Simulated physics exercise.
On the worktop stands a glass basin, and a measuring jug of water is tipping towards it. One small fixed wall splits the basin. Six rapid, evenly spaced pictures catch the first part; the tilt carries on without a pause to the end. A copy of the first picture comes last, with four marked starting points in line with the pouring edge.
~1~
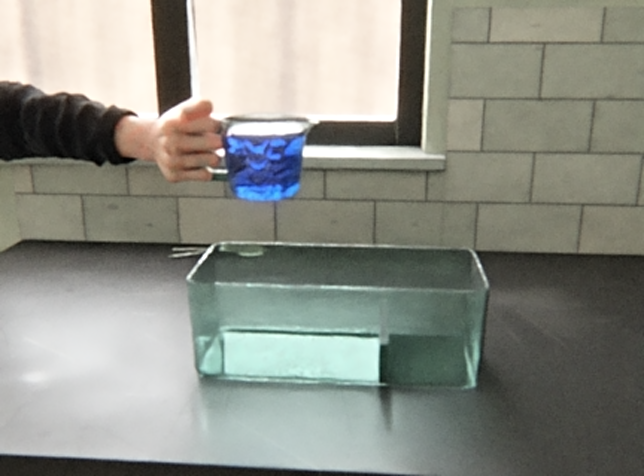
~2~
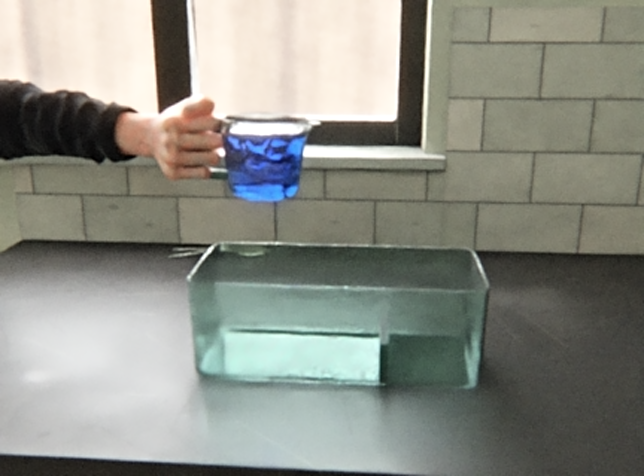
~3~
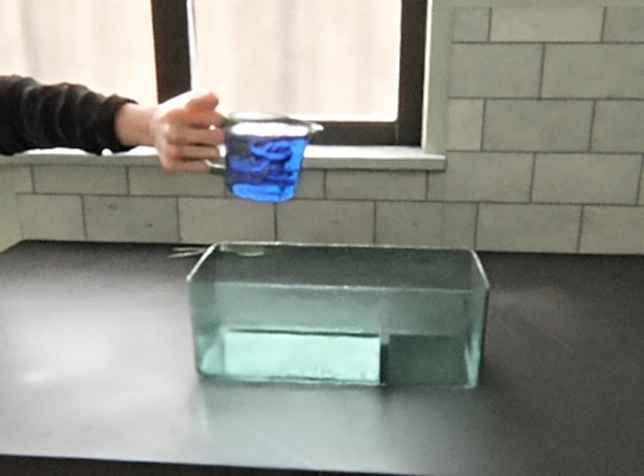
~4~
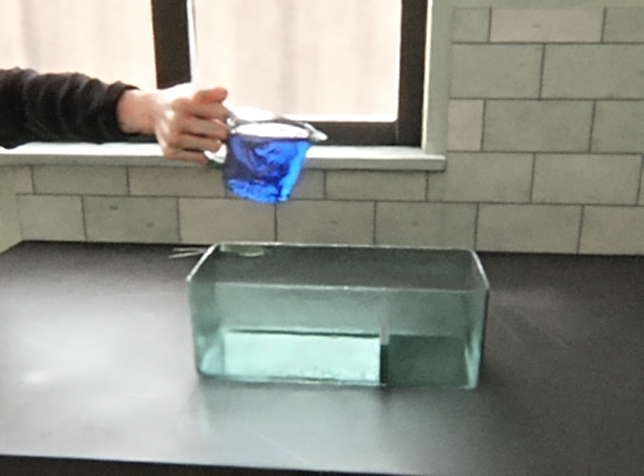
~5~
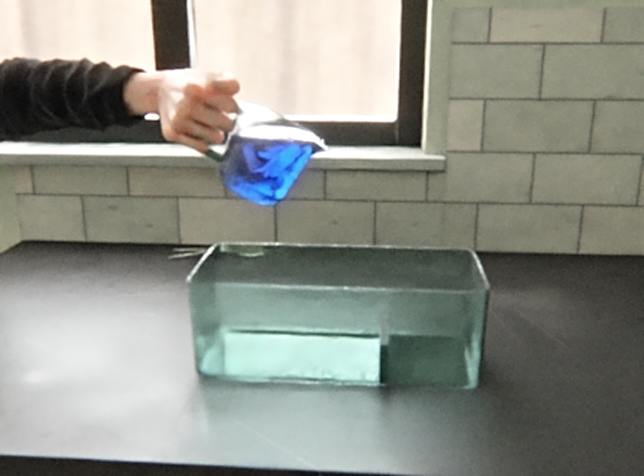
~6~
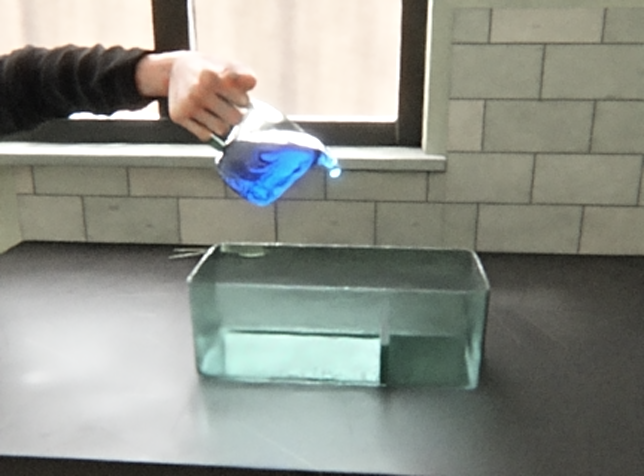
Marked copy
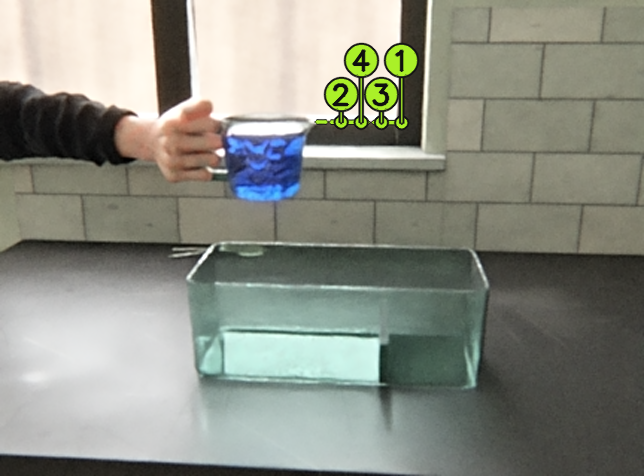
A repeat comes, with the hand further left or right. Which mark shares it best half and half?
Take 2.
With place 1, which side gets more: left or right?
The right one.
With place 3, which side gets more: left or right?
The right side.
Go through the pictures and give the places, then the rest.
In the first frame, upright, lip at (317, 121); basin from (196, 373) to (479, 385); top of the wall at (384, 318); nothing has left yet.
In the second frame, upright, lip at (318, 123); nothing has left yet.
In the third frame, tipped about 7°, lip at (321, 129); nothing has left yet.
In the fourth frame, tipped about 16°, lip at (324, 138); nothing has left yet.
In the fifth frame, tipped about 27°, lip at (327, 150); nothing has left yet.
In the sixth frame, tipped about 39°, lip at (327, 164); water is over the lip, down to (336, 171).
On the marked copy, 1 at (401, 122); 2 at (341, 122); 3 at (381, 122); 4 at (361, 122).
Choosing 1, about 18 % ends left of the wall and 80 % right of it.
Choosing 2, about 56 % ends left of the wall and 43 % right of it.
Choosing 3, about 8 % ends left of the wall and 91 % right of it.
Choosing 4, about 21 % ends left of the wall and 77 % right of it.
